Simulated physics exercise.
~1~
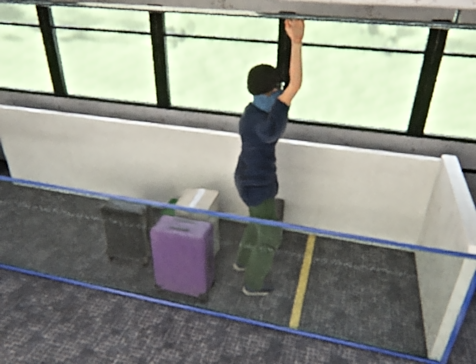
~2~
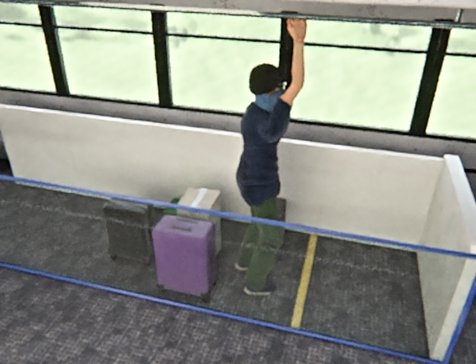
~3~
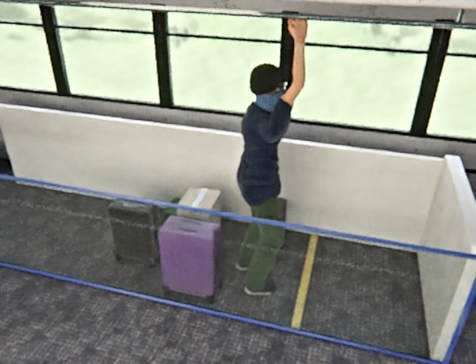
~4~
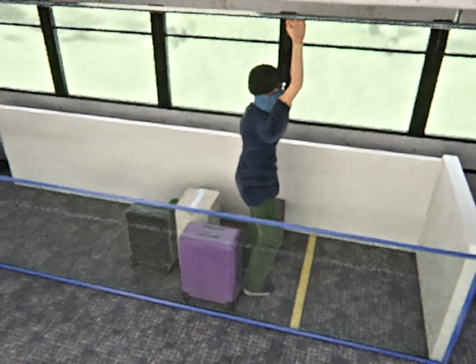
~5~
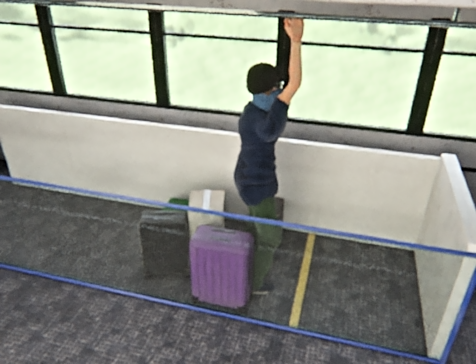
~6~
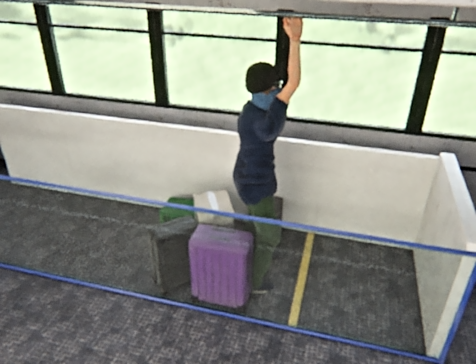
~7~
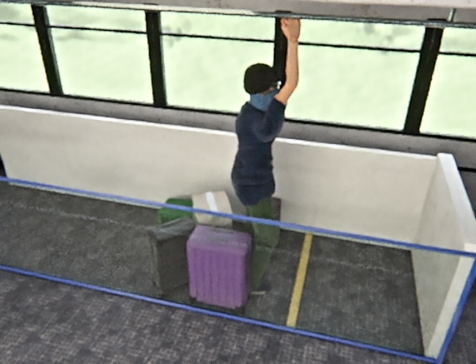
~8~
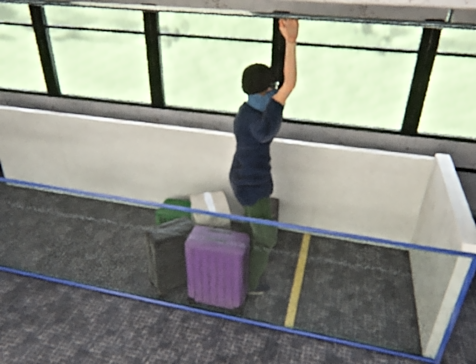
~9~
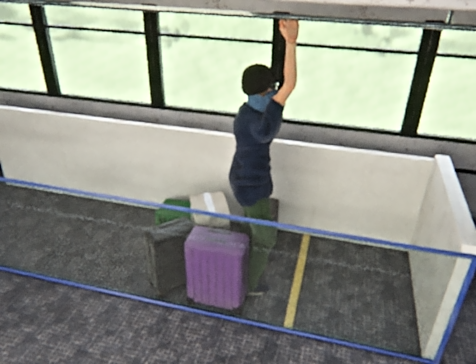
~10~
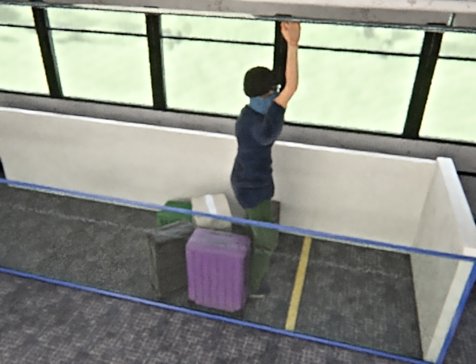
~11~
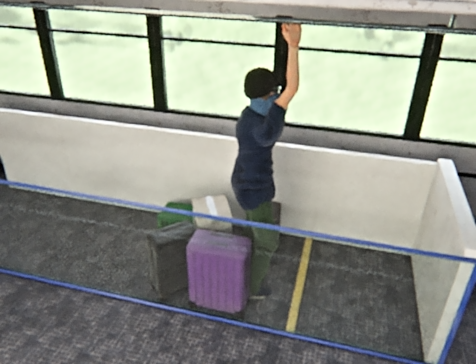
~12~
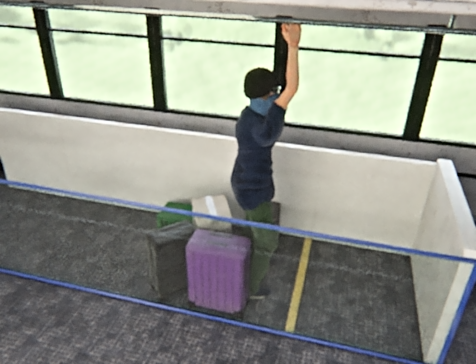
Tram bay with purple and black wheeled cases rolling right beside a motionless standing passenger, then resting upright short of the yellow line.
